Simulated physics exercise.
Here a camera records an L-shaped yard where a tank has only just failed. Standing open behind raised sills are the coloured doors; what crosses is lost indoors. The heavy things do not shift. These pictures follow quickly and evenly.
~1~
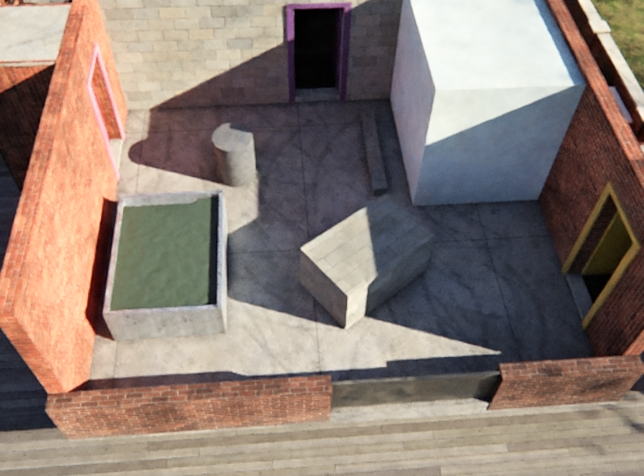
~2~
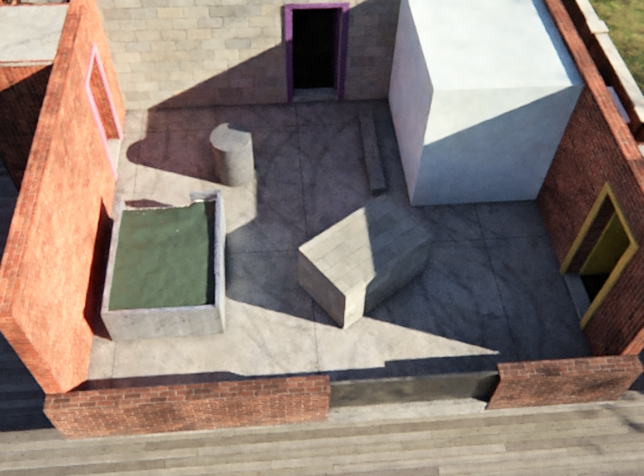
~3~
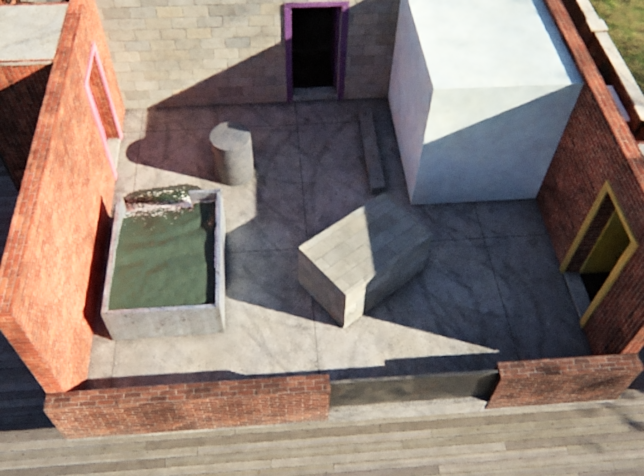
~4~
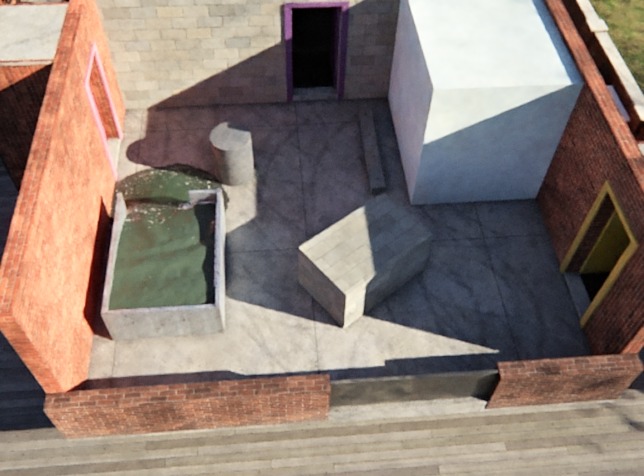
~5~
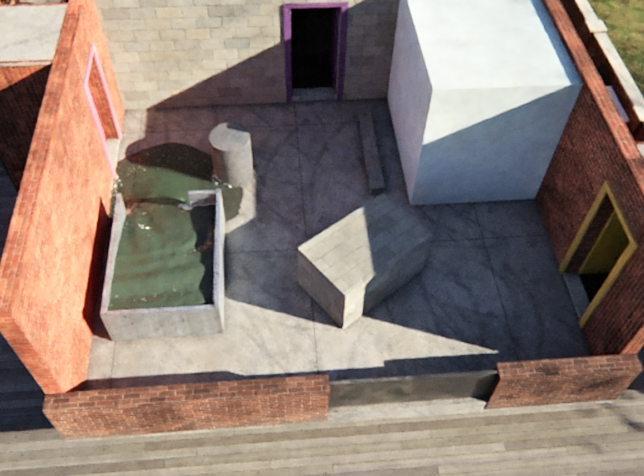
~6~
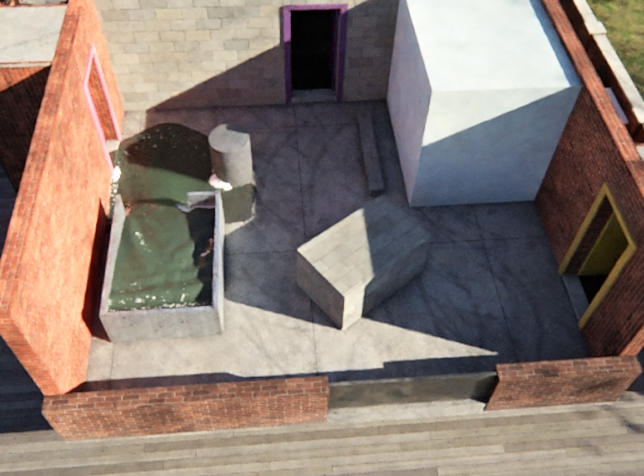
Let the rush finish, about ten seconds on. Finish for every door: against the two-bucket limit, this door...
The yellow door remains within it; the purple door remains within it; the pink door surpasses it.
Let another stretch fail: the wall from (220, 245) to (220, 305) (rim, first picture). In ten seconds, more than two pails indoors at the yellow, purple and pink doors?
Well, the yellow door overshoots, the purple door comes up short, and the pink door comes up short.
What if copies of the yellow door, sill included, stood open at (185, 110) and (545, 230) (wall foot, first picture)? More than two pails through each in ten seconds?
Per door: Past the limit; within the limit.
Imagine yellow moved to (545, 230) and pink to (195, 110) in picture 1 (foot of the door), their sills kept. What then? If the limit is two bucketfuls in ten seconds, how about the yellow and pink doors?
I'd say the yellow keeps within limits and the pink breaks the limit.
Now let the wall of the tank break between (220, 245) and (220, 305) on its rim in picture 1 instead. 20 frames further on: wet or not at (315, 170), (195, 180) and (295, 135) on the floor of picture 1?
The three spots, in order, are inundated, spared and inundated.
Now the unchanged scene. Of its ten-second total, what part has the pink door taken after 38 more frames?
Close to 80 %.
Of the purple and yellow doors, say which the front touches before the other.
The door marked purple.
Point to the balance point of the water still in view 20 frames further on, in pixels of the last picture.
The water's centre sits above (205, 185).
A moment on, water covers 20 % of the floor; the yellow door not reached, the purple door not reached, the pink door under two buckets in.
Next, water covers 20 % of the floor; the yellow door not reached, the purple door wet at the sill, nothing in, the pink door over two buckets in.
Then, water covers 35 % of the floor; the yellow door not reached, the purple door wet at the sill, nothing in, the pink door far over two buckets in.
Later, water covers 60 % of the floor; the yellow door not reached, the purple door wet at the sill, nothing in, the pink door far over two buckets in.
In the end, water covers 85 % of the floor; the yellow door wet at the sill, nothing in, the purple door wet at the sill, nothing in, the pink door far over two buckets in.
